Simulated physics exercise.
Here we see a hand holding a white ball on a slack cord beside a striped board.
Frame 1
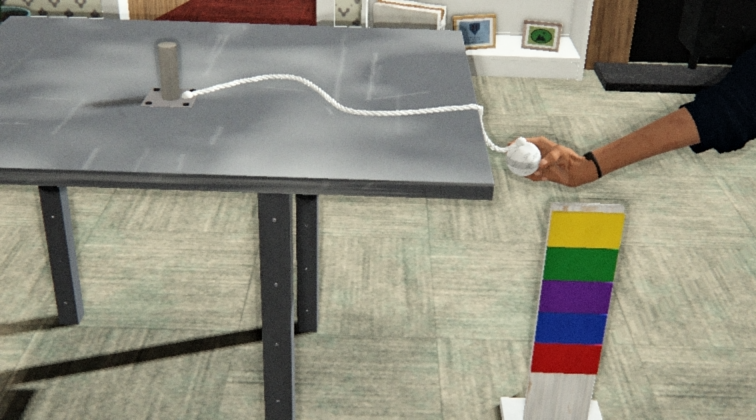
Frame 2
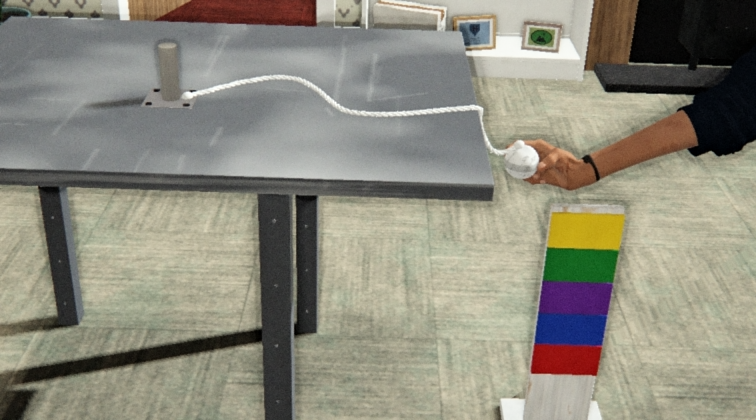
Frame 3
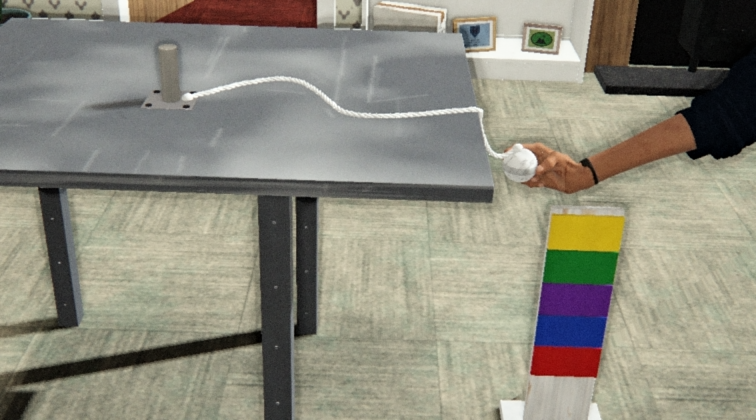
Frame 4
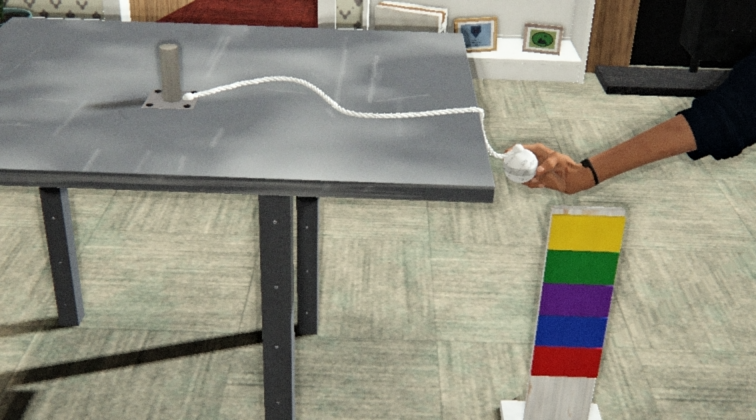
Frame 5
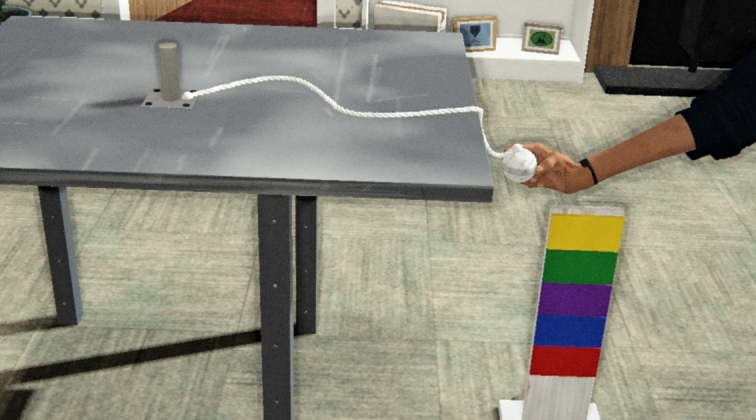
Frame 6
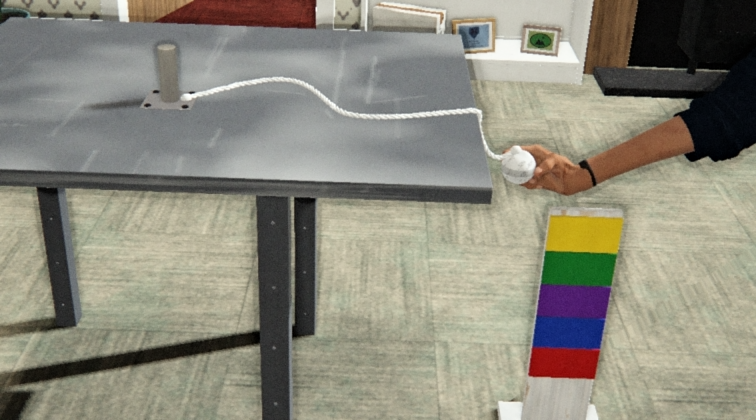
A hand holding a white ball on a slack cord beside a gray table and striped board, staying almost still.
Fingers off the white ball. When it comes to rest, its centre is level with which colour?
The green one.
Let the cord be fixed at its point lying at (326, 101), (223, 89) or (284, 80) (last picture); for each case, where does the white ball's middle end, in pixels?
Try one gives (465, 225), try two (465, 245), and try three (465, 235).
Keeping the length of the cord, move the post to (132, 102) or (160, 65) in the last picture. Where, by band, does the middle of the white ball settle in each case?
The first case gives yellow, the second gives yellow.
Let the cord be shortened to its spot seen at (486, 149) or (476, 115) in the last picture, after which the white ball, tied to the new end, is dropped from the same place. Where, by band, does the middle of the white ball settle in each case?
Taking them in turn, you'd get yellow, then higher than all five.
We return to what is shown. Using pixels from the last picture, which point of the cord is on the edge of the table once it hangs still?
Check around (410, 116) - that's where it is.
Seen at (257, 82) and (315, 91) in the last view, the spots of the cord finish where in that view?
End points: Roughly (274, 101); roughly (350, 102).
Early on, ball near (449, 258); level with green.
Midway, ball near (471, 257); level with green.
Finally, ball near (465, 258); level with green. Its middle rests at the green band.
